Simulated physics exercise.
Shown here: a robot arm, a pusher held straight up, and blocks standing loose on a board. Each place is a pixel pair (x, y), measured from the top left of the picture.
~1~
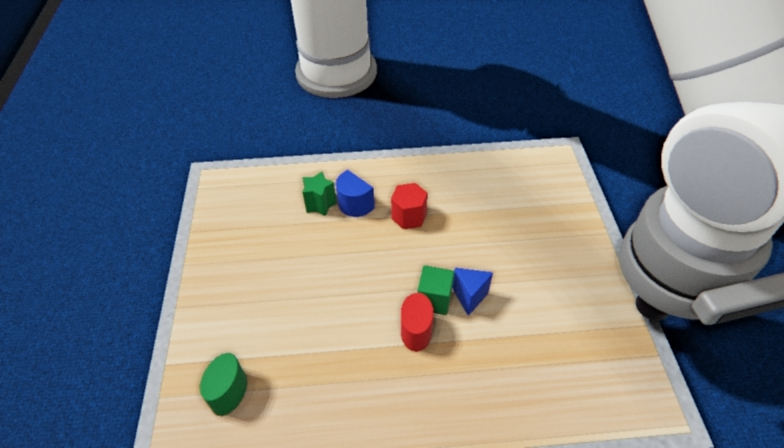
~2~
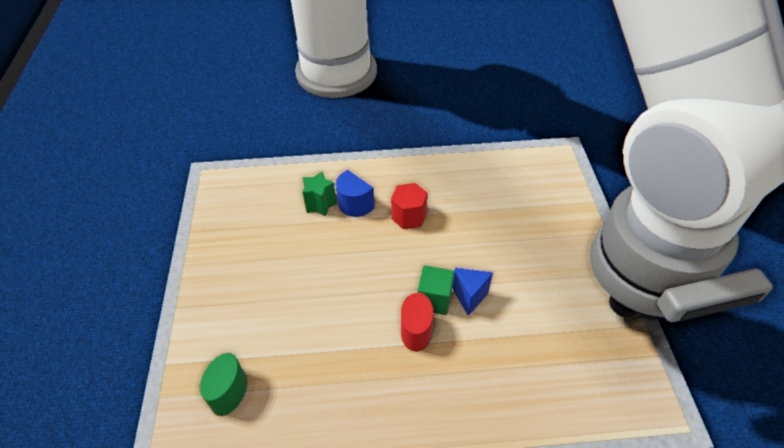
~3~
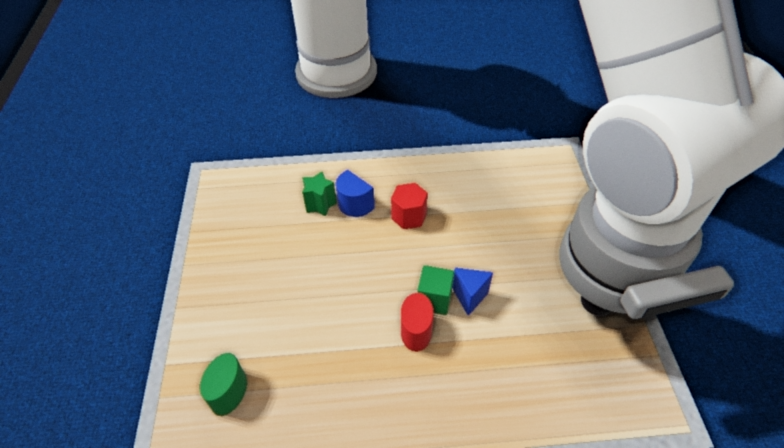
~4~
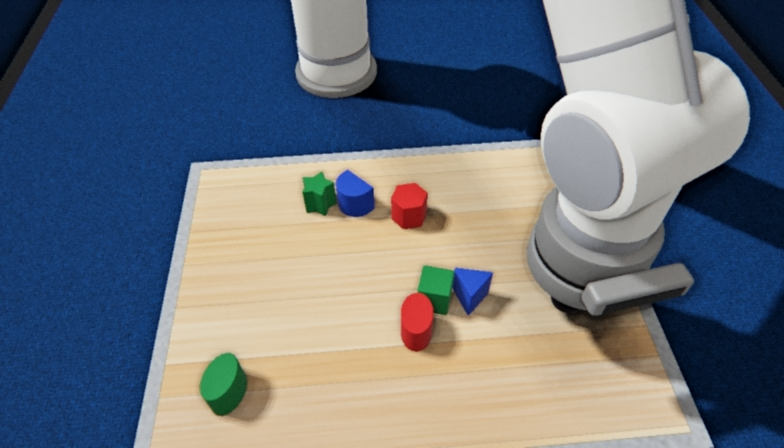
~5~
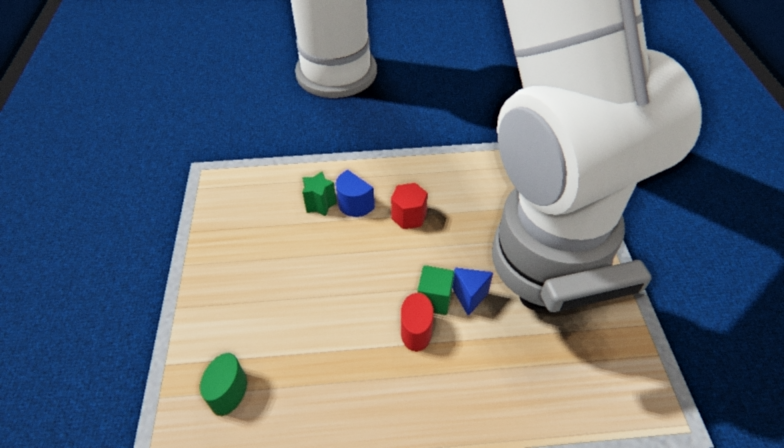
On a pale wooden board over blue cloth, a white robot arm slid steadily left from the right edge toward a blue triangle, while the scattered red, green and blue blocks all stayed still.
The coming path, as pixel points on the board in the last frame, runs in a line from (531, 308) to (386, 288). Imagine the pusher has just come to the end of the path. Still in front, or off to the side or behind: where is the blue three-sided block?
When the path is over, you would find the blue three-sided block off to the side or behind the pusher.
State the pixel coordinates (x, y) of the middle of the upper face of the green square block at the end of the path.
My estimate: (349, 262).
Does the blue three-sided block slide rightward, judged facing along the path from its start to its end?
Yes - that is the case.
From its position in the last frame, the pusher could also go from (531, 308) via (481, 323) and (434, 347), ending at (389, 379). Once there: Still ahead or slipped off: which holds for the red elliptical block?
I'd say the red elliptical block has slipped off and sits beside or behind the pusher.
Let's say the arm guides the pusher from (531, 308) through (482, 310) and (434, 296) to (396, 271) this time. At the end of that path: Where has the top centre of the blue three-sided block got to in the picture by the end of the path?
So, by the moment the path ends, you'll find the top centre of the blue three-sided block at (434, 248).
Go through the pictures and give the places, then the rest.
The first frame shows lower end of the pusher at (651, 308), tops of blocks, red elliptical block at (417, 312), green square block at (436, 280), blue three-sided block at (473, 278).
The second frame shows pusher at (625, 305), blocks as before.
The third frame shows pusher at (596, 303), blocks as before.
The fourth frame shows pusher at (566, 301), blocks as before.
The fifth frame shows pusher at (535, 298), red elliptical block at (417, 312), green square block at (436, 280), blue three-sided block at (473, 278).
What follows on the original path. One third of the way, pusher at (484, 290); green square block at (429, 277), turned 20° anticlockwise; blue three-sided block at (458, 270).
Two thirds of the way, pusher at (434, 284); green square block at (397, 271), turned 45° anticlockwise; blue three-sided block at (425, 253), turned 20° clockwise.
At the end, pusher at (385, 278); red elliptical block not moved; green square block at (349, 262), turned 35° anticlockwise; blue three-sided block at (416, 250), turned 60° clockwise.
